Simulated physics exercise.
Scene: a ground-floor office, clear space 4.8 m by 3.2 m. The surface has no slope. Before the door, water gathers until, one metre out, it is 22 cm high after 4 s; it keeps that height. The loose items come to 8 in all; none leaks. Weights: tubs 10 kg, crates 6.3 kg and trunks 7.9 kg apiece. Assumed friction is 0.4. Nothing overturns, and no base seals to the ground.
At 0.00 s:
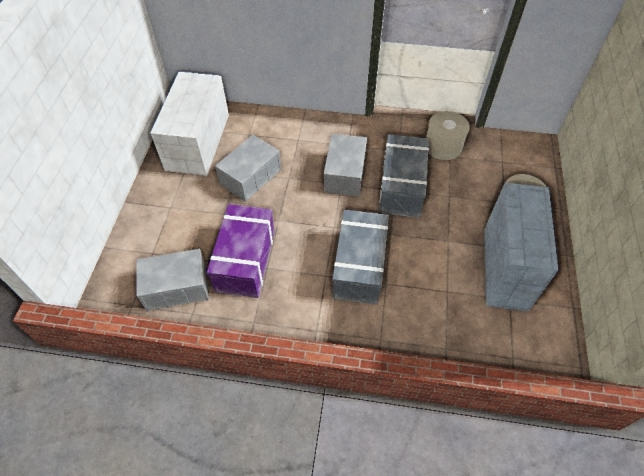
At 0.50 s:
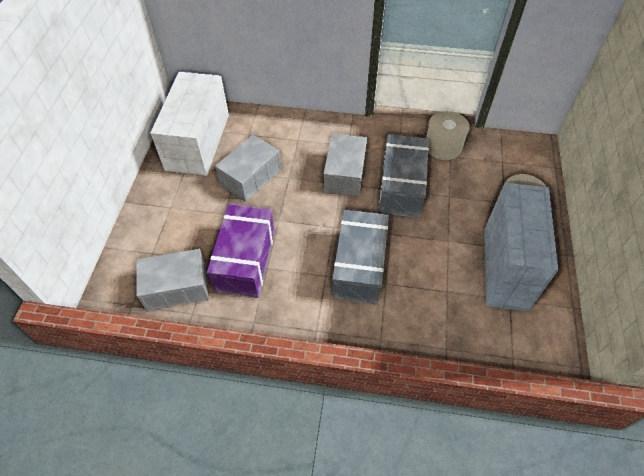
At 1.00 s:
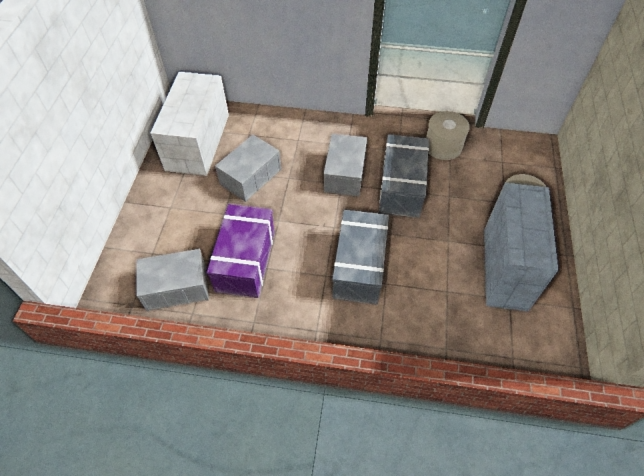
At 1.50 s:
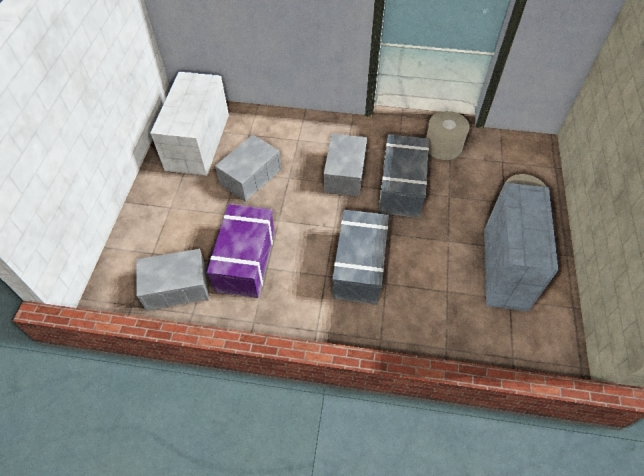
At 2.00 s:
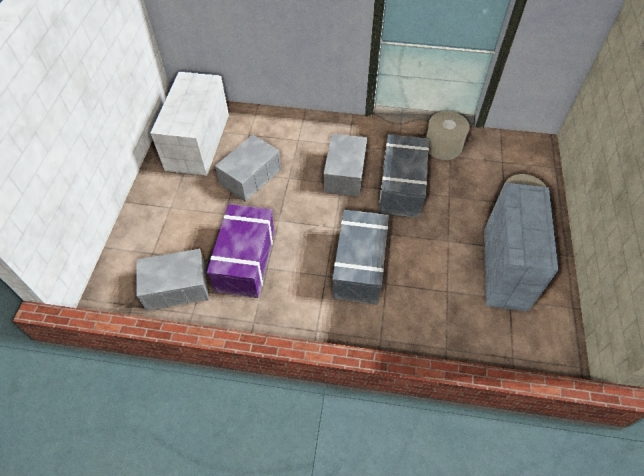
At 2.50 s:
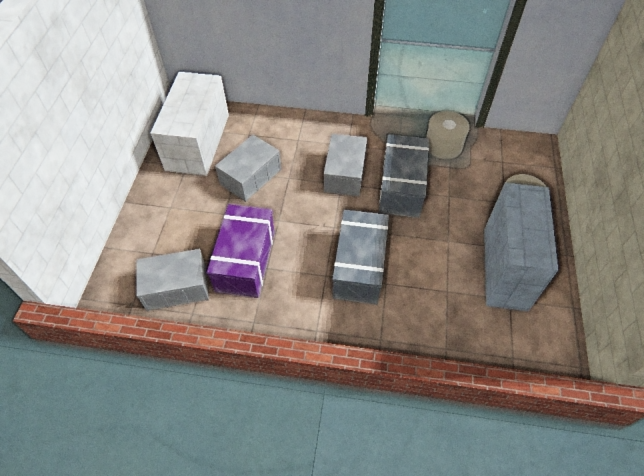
A walled room holding crates and trunks, blue-green water spreading outside, then a small wet patch appearing inside the doorway.
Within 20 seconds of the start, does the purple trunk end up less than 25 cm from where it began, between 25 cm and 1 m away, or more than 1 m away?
It gets shunted a bit.
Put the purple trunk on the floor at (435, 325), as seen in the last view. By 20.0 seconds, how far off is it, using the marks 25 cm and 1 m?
Well, it gets shoved far.
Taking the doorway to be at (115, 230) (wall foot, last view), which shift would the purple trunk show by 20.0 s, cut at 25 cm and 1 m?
The purple trunk covers a long distance.
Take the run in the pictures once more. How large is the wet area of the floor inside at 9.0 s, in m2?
Wet area: Approx. 14 m2.
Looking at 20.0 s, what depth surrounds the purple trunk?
Somewhere close to 16 cm.
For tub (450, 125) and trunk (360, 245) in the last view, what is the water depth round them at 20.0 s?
I'd put it at 15 cm and 20 cm respectively.
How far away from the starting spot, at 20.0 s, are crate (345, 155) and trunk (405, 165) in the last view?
80 cm, 200 cm.
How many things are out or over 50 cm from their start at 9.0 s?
The count is 7.
After 4.0 s the purple trunk is near (241, 240), 0.0 m from its start, aground; 0 afloat.
After 9.0 s the purple trunk is near (173, 179), 1.0 m from its start, afloat; 7 afloat.
After 16.0 s the purple trunk is near (344, 271), 1.1 m from its start, afloat; 8 afloat.
After 20.0 s the purple trunk is near (285, 203), 0.5 m from its start, afloat; 8 afloat.
